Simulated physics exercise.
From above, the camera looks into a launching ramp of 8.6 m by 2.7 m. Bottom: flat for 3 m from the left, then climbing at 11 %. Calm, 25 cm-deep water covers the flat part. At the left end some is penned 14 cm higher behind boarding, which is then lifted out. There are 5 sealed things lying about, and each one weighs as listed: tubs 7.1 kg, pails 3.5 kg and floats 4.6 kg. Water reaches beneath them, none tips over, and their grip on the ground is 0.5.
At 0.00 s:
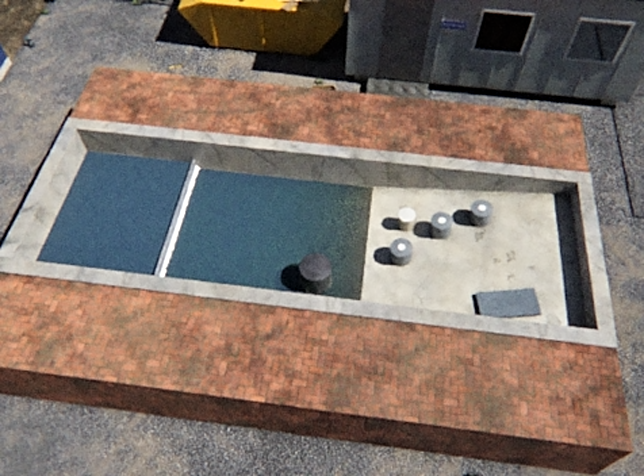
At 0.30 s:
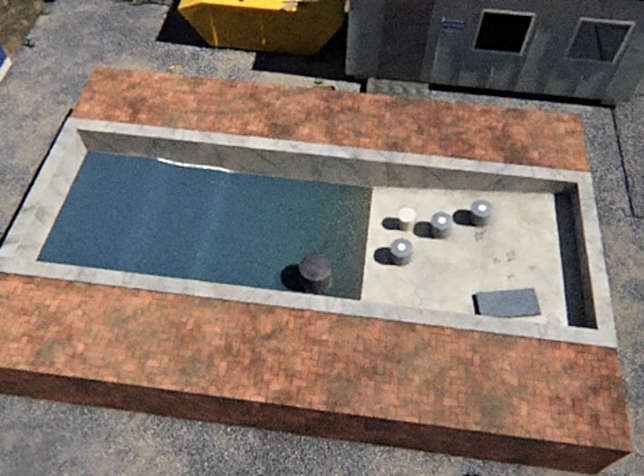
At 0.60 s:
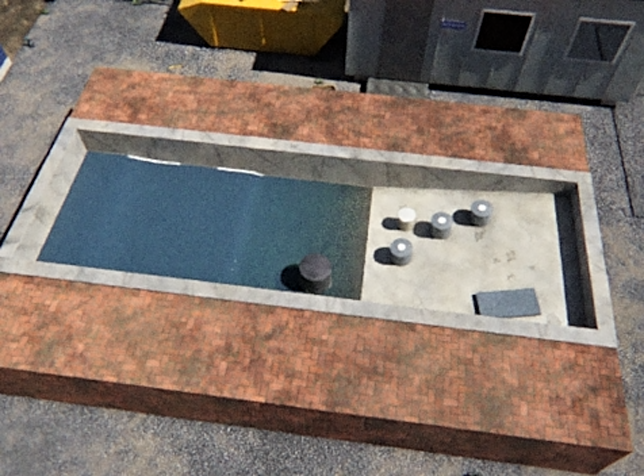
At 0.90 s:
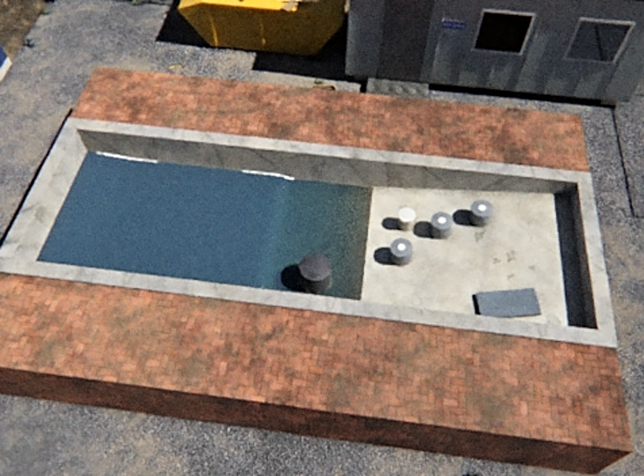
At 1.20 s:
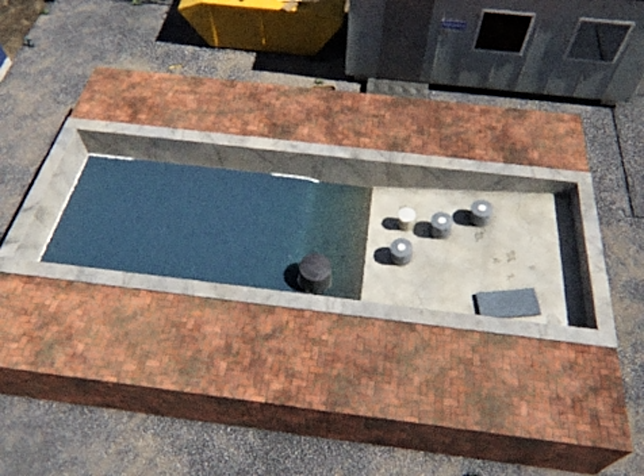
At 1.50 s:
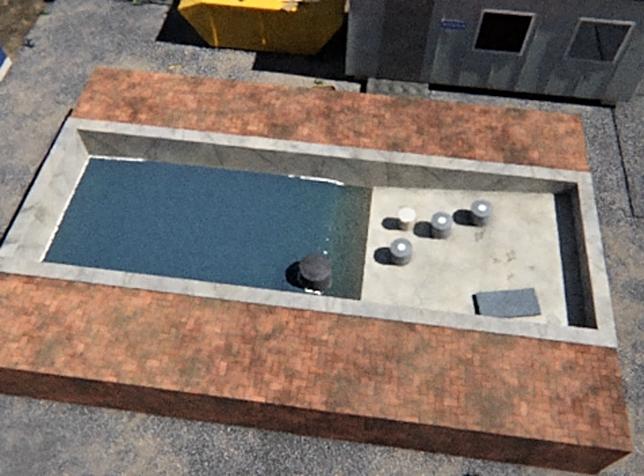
Water surges rightward from behind a vanished divider and reaches the dark round object.
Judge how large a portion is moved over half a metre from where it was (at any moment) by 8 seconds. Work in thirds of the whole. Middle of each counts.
It will come out between a third and two thirds.
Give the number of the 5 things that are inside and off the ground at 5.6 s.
Count: 1.
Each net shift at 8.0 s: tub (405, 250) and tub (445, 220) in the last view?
In that order: 200 cm, 0 cm.
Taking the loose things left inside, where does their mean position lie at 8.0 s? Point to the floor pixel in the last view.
It sits at about (405, 238).
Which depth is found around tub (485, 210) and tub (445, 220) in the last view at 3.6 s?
I'd put it at 0 cm and 2 cm respectively.
After 2.1 s 0 of 5 are over 50 cm from their spots; 0 afloat.
After 3.6 s 0 of 5 are over 50 cm from their spots; 1 afloat.
After 5.6 s 1 of 5 are over 50 cm from their spots; 1 afloat.
After 8.0 s 2 of 5 are over 50 cm from their spots, and 2 have been at some point; 2 afloat.
